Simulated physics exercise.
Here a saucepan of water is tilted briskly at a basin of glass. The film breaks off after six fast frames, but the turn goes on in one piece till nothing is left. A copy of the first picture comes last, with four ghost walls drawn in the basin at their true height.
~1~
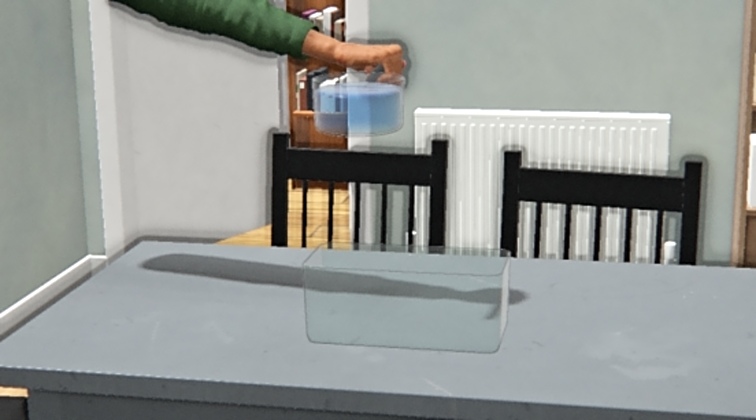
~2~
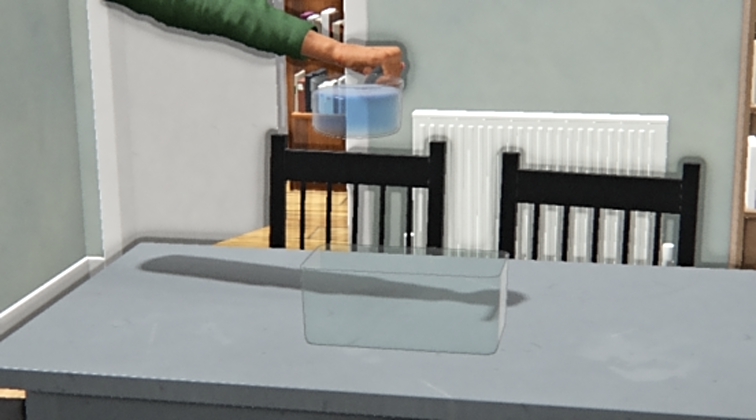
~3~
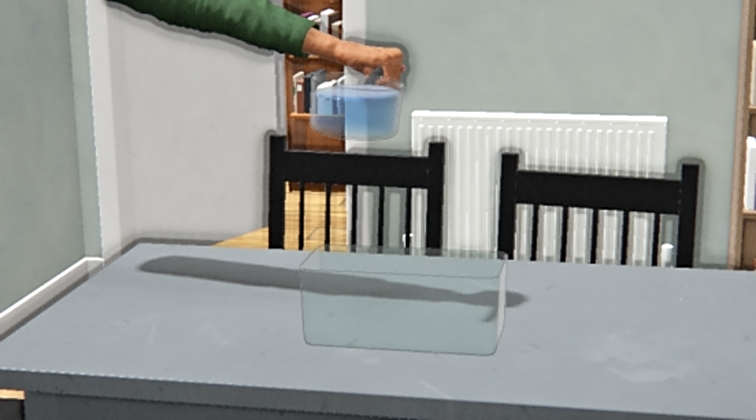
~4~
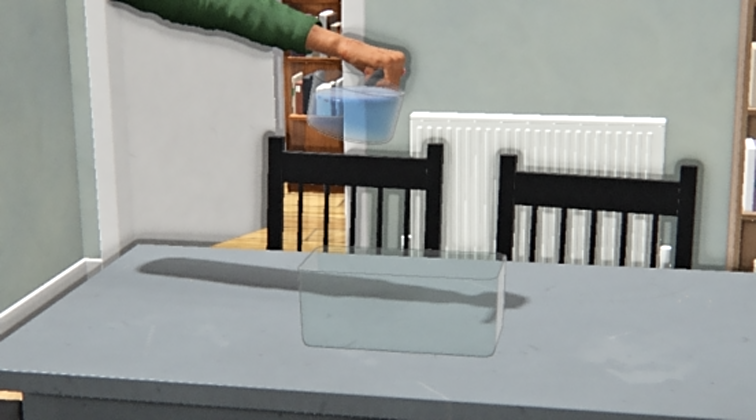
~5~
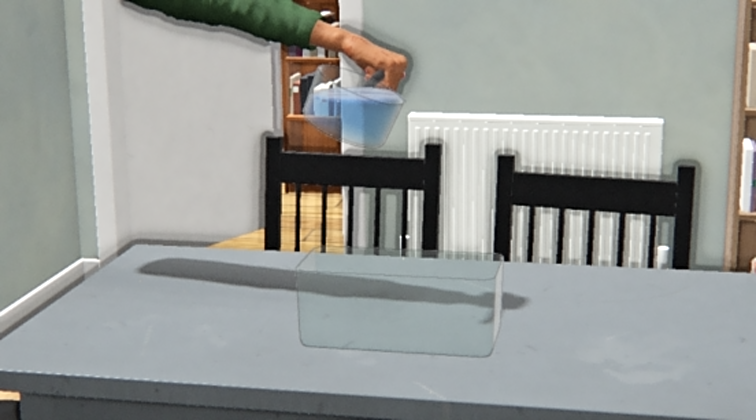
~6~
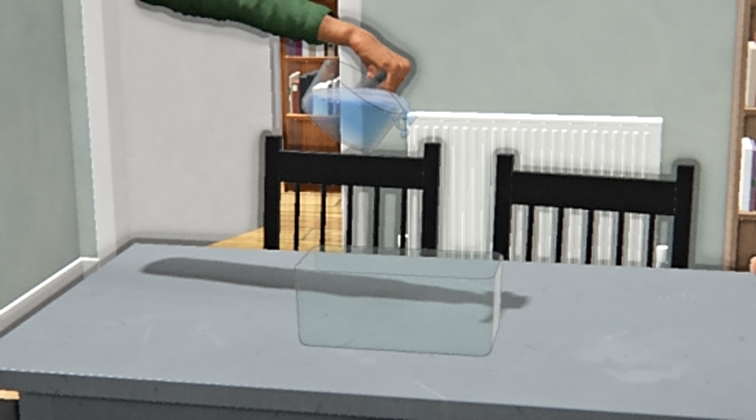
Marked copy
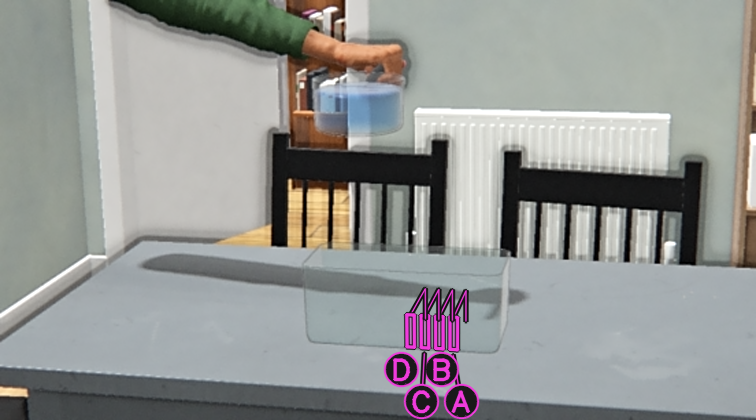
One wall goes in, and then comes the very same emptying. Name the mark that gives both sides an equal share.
The answer is position A.
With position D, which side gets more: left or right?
More ends on the right.
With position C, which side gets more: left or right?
The right side.
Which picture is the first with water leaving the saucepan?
In picture 5.
In magenta, A at (453, 355); B at (438, 354); C at (424, 353); D at (410, 352).
With A, about 51 % ends left of the wall and 48 % right of it.
With B, about 34 % ends left of the wall and 65 % right of it.
With C, about 14 % ends left of the wall and 85 % right of it.
With D, about 6 % ends left of the wall and 93 % right of it.
